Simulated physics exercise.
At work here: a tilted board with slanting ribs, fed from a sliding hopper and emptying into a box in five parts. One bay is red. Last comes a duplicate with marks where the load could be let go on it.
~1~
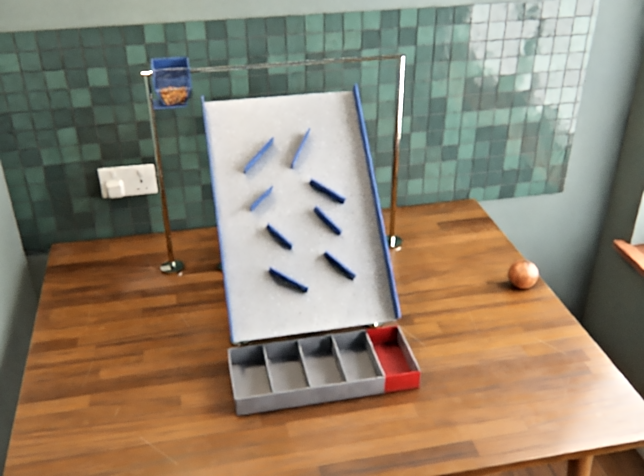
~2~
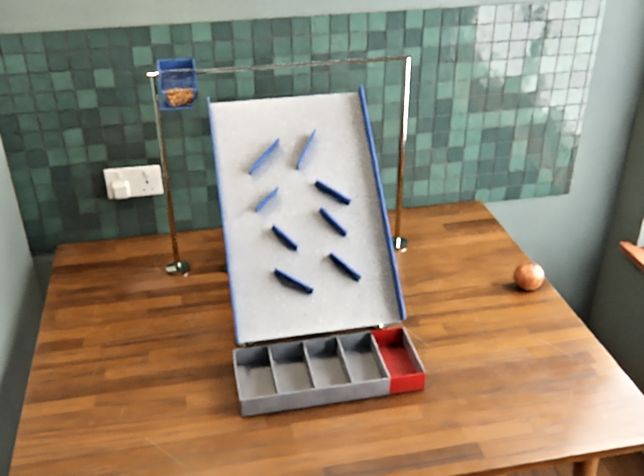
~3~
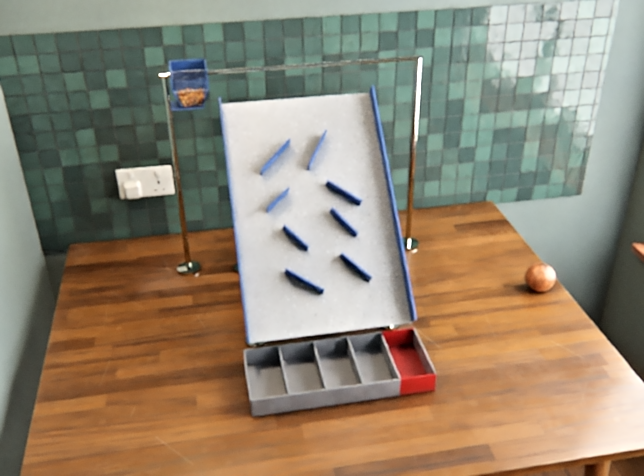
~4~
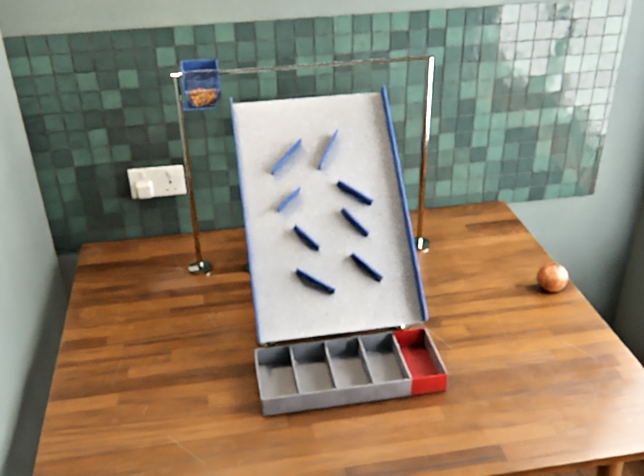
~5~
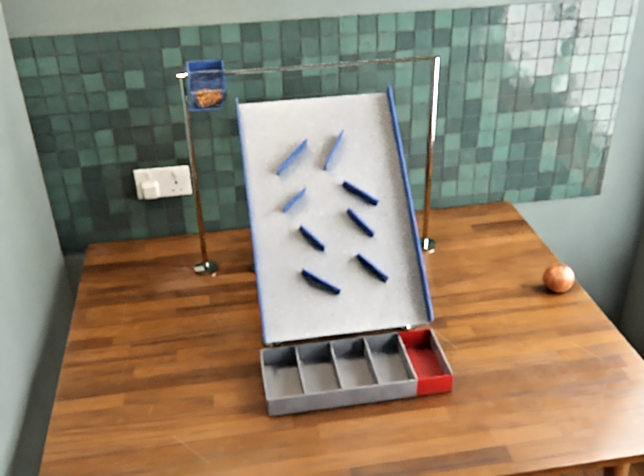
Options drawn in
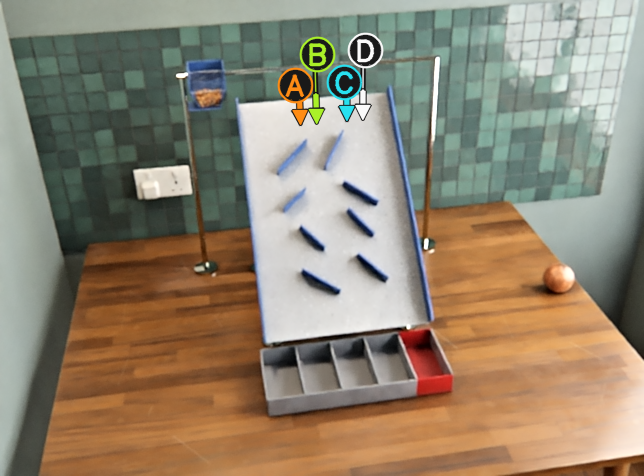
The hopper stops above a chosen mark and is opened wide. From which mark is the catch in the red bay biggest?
D works best here.
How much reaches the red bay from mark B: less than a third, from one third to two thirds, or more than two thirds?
Mark B gives less than a third.
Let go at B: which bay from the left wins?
The fourth.
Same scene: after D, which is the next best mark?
The answer is C.
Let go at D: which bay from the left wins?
It is the fifth one.
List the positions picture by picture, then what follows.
In the first frame, hopper at (174, 95), roasted chickpeas, door shut.
In the second frame, ribs (250, 170) to (279, 138), (298, 165) to (315, 129), (257, 208) to (278, 187).
In the third frame, ribs (327, 180) to (362, 201), (284, 225) to (309, 247), (332, 207) to (358, 233).
In the fourth frame, ribs (297, 268) to (336, 290), (353, 252) to (384, 278).
In the fifth frame, red bay at (435, 384), number 5 of 5 from the left.
On the marked copy, mark A meets the board at (300, 119); mark B meets the board at (316, 118); mark C meets the board at (346, 115); mark D meets the board at (362, 114).
Choosing A, a small part in the red bay, nearly all in other bays, a stray few outside the box.
Choosing B, a small part in the red bay, most in other bays, a small part outside the box.
Choosing C, most in the red bay, about a quarter in other bays.
Choosing D, nearly all in the red bay, a stray few in other bays.
